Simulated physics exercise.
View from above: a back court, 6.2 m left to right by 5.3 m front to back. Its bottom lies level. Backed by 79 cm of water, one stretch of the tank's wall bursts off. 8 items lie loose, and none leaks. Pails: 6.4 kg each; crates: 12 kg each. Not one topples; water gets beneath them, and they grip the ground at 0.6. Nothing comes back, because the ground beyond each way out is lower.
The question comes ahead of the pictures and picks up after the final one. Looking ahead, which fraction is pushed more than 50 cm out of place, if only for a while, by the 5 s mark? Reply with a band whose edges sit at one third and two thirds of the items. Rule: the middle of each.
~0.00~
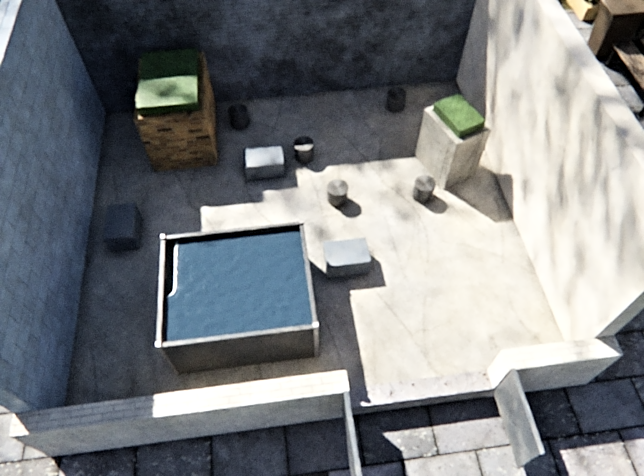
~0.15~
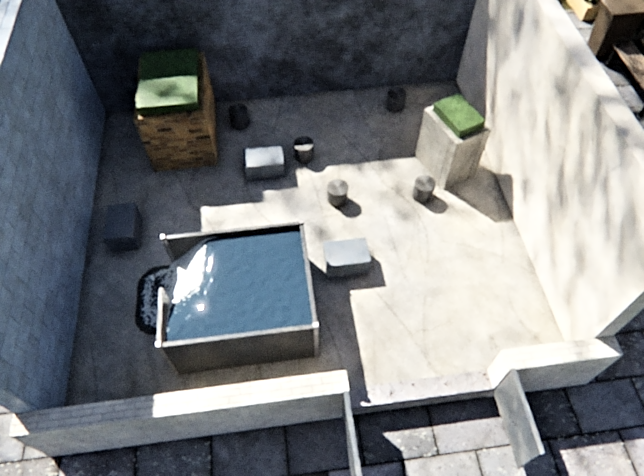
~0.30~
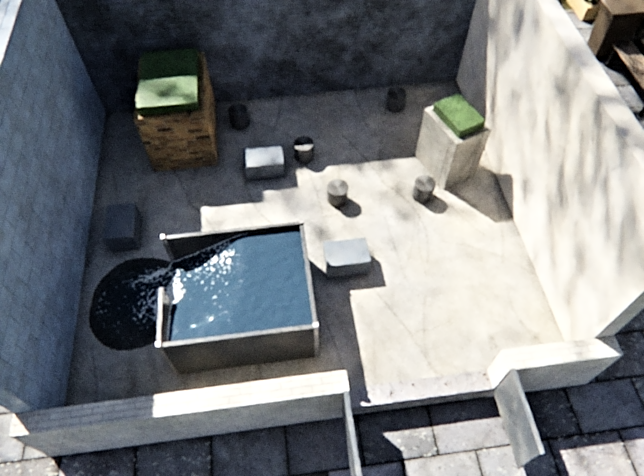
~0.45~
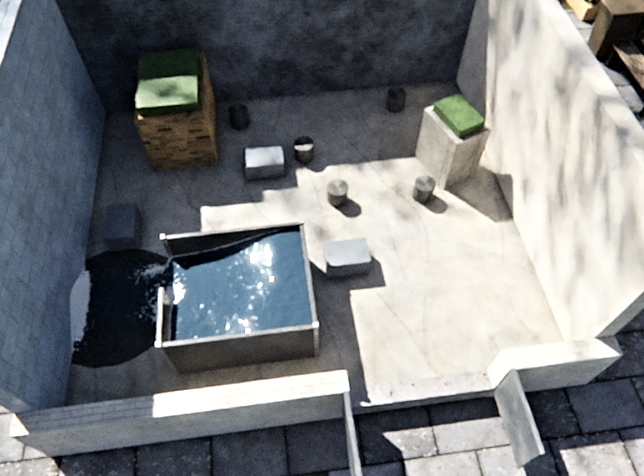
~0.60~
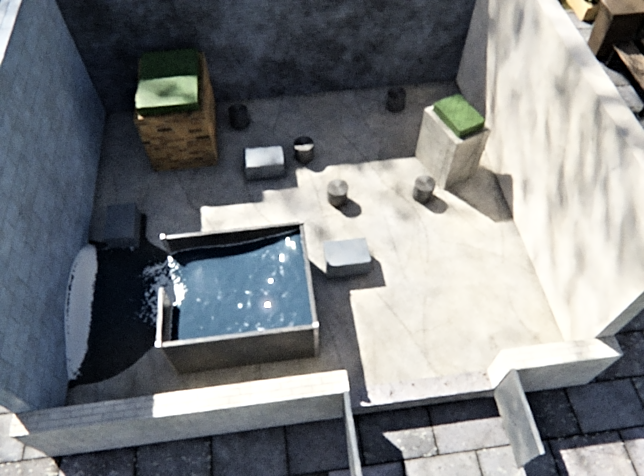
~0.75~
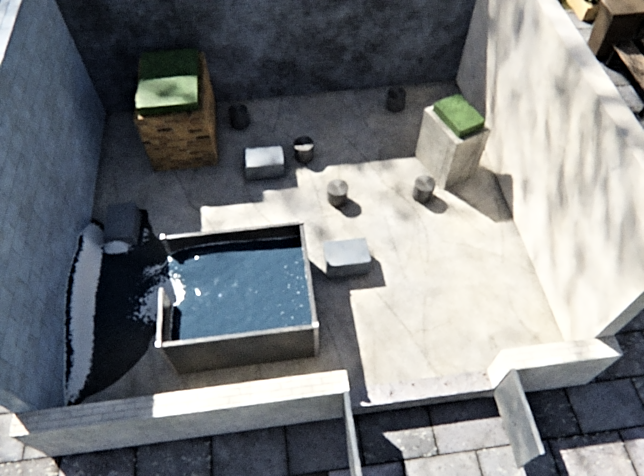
Band: Under one third.
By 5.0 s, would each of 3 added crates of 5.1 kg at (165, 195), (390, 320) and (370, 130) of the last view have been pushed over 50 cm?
Note, in sequence: Over threshold; over threshold; under threshold.
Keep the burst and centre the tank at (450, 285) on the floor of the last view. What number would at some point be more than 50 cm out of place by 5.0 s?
So the tally would be 3.
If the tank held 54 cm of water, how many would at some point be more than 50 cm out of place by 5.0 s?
The answer would then be 1.
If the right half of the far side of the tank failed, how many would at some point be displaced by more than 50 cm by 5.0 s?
Result: 5 of them.
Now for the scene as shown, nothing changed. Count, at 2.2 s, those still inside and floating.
Of them, 1.
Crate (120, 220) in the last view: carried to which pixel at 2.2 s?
(159, 171), roughly.
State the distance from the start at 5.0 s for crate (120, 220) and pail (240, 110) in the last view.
In turn: 150 cm, 0 cm.
After 1.1 s 0 of 8 are over 50 cm from their spots; 0 afloat.
After 2.2 s 1 of 8 are over 50 cm from their spots; 1 afloat.
After 3.5 s 1 of 8 are over 50 cm from their spots; 0 afloat.
After 5.0 s 1 of 8 are over 50 cm from their spots, and 1 have been at some point; 0 afloat.
